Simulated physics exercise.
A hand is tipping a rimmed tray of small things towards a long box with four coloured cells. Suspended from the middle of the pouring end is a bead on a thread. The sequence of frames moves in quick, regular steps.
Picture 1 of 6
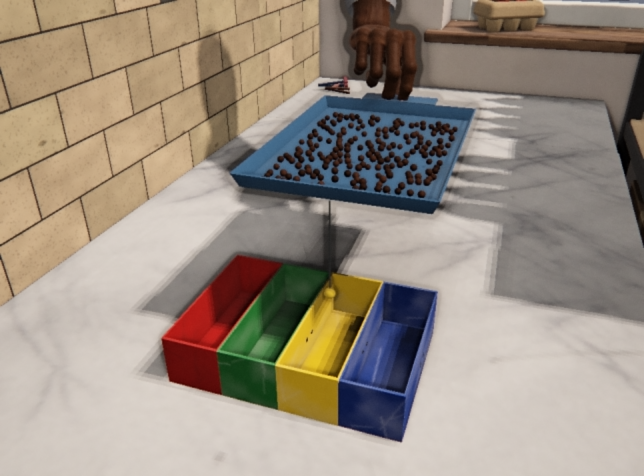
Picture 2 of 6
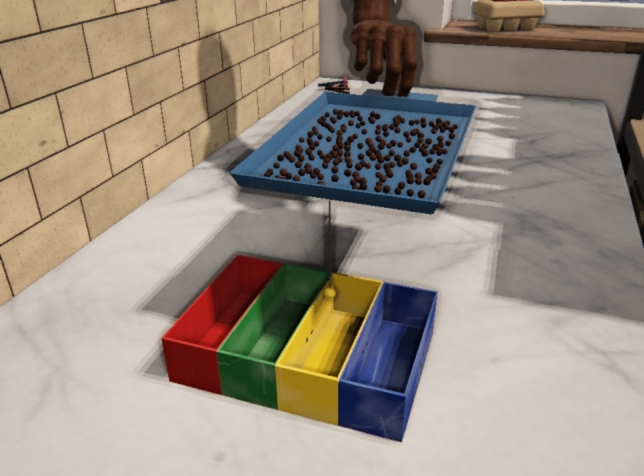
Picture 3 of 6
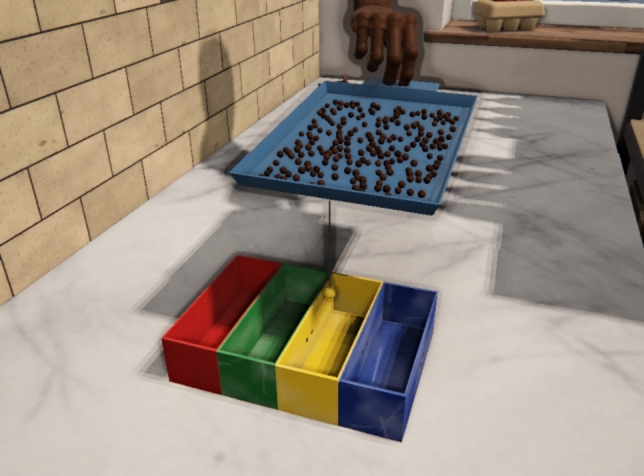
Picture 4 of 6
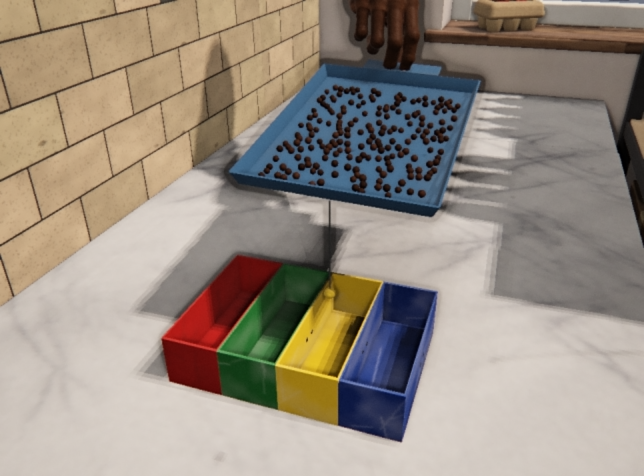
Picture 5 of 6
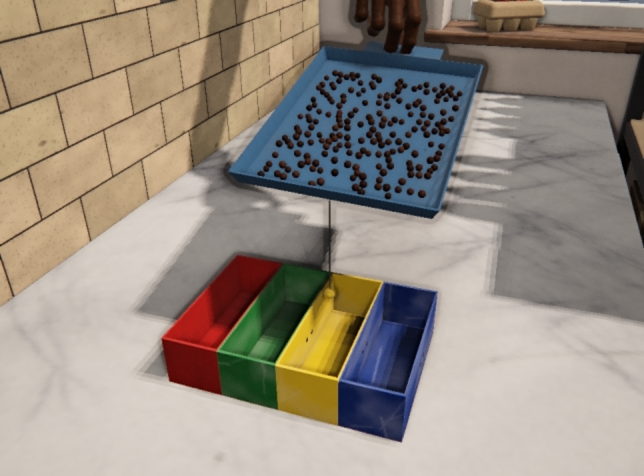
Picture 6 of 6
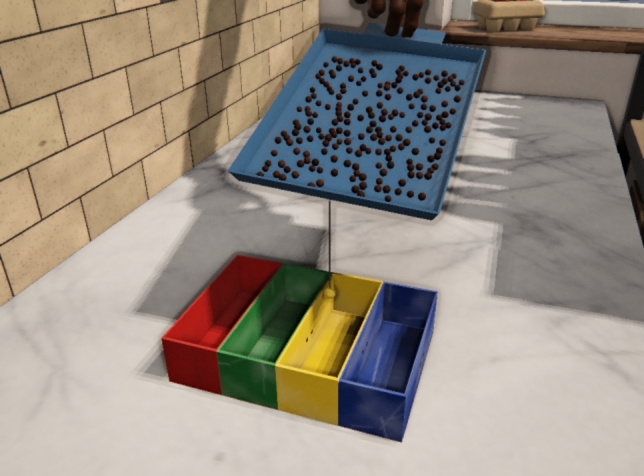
A dark hand holds the far edge of a blue rimmed tray scattered with small dark brown balls, above a marbled counter beside a tan brick wall, seen from above and in front. Nearer, a long box has red, green, yellow and blue cells from left to right, with a bead hanging on a thread over it. The hand steadily raises the tray's far edge, steepening its slope towards the box, while the camera stays still.
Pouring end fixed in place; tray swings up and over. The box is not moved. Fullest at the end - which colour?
Blue cell.
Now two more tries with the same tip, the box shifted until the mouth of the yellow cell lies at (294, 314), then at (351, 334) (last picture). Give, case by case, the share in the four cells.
About 40 in a hundred, then about 100 in a hundred.
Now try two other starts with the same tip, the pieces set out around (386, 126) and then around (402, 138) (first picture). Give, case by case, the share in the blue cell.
In order, 50 per cent then 60 per cent.
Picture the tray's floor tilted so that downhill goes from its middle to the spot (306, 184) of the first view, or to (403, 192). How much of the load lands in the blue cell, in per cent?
The first try gives close to 0 percent; the next gives 70 percent.
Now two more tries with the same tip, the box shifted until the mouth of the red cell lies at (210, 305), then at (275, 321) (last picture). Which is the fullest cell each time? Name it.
You'd see the blue cell win the first time and the yellow cell win the second.
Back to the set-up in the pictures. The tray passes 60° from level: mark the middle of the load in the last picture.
Roughly at (373, 198).
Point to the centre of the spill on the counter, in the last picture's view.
Close to pixel (457, 423) in the last view.
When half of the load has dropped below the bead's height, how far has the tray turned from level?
Around 95° at that moment.
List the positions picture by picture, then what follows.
In the first picture, corners of the pouring end (238, 171) and (434, 198), level; middle of the load (372, 151), allspice berries; bead on its thread (330, 293); red cell (192, 362); green cell (248, 376); yellow cell (307, 391); blue cell (371, 406).
In the second picture, corners of the pouring end (238, 171) and (434, 198), level; middle of the load (372, 149).
In the third picture, corners of the pouring end (238, 170) and (434, 200), tipped barely, lowest at the right corner; middle of the load (372, 144).
In the fourth picture, corners of the pouring end (237, 169) and (434, 202), tipped a little, lowest at the right corner; middle of the load (373, 137).
In the fifth picture, corners of the pouring end (237, 169) and (433, 205), tipped a little, lowest at the right corner; middle of the load (373, 130).
In the sixth picture, corners of the pouring end (236, 168) and (433, 207), tipped clearly, lowest at the right corner; middle of the load (373, 124); red cell (192, 362); green cell (248, 376); yellow cell (307, 391); blue cell (371, 406).
Just after the last frame, tray tipped steeply; the larger part on the tray; roughly a quarter falling or outside the box.
A moment on, tray tipped right over; about a tenth on the tray; roughly a third in the blue cell; about a tenth in the yellow cell; just a few in the green cell; roughly a third falling or outside the box.
Further on, tray tipped past a quarter turn; roughly half in the blue cell; roughly a third in the yellow cell; just a few in the green cell; just a few in the red cell; roughly a quarter falling or outside the box.
When it is over, tray tipped past a quarter turn; roughly half in the blue cell; roughly a third in the yellow cell; just a few in the green cell; just a few in the red cell; roughly a quarter outside the box.
